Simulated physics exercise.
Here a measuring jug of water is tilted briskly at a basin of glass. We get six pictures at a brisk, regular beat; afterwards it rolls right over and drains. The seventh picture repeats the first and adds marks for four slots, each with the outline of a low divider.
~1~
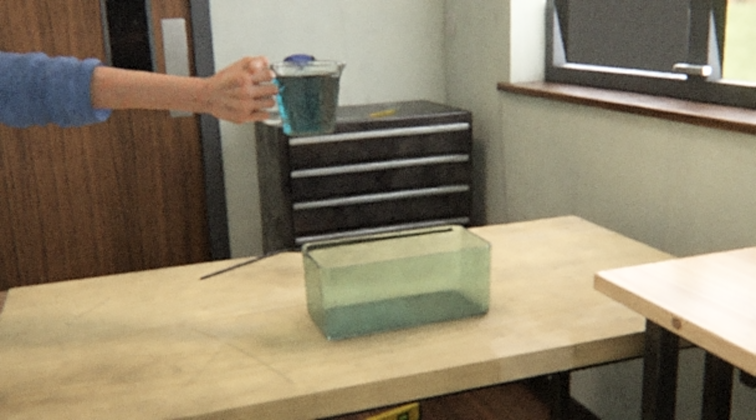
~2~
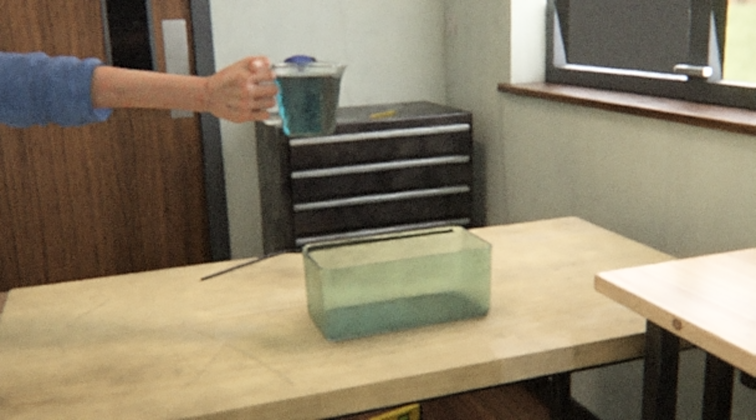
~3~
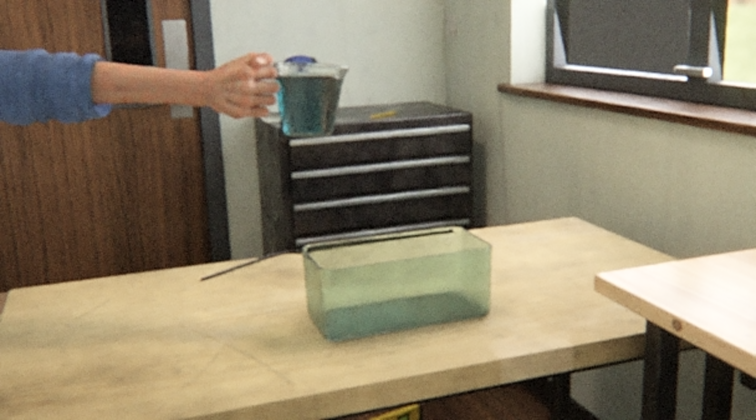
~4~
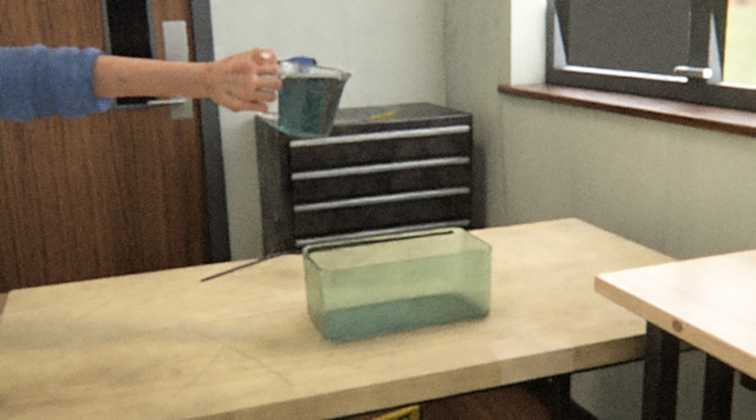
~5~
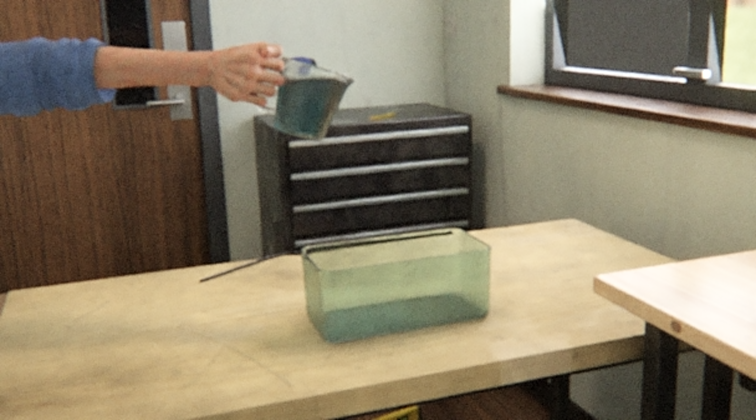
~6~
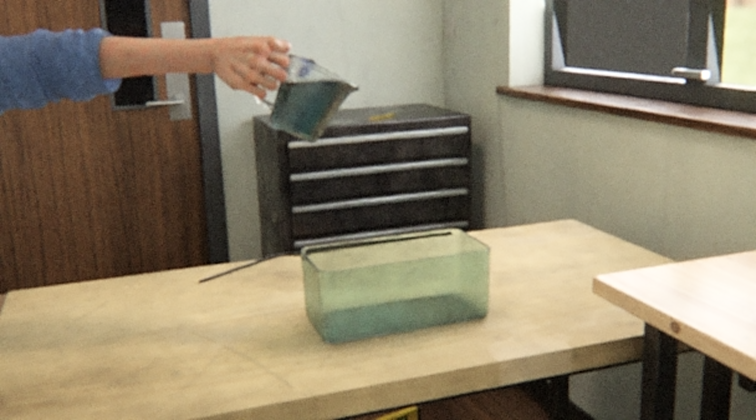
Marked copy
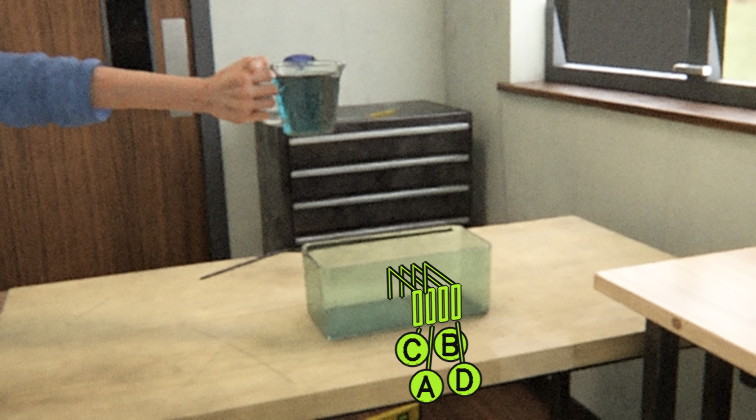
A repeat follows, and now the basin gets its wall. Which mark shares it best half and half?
Choose A.
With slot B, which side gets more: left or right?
More ends on the left.
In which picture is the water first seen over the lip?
Picture 6.
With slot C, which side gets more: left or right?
More ends on the right.
In lime, A at (432, 326); B at (444, 324); C at (419, 329); D at (457, 322).
With A, about 48 % ends left of the wall and 48 % right of it; 3 % is lost outside.
With B, about 89 % ends left of the wall and 4 % right of it; 7 % is lost outside.
With C, about 8 % ends left of the wall and 90 % right of it.
With D, about 92 % ends left of the wall and 4 % right of it; 4 % is lost outside.
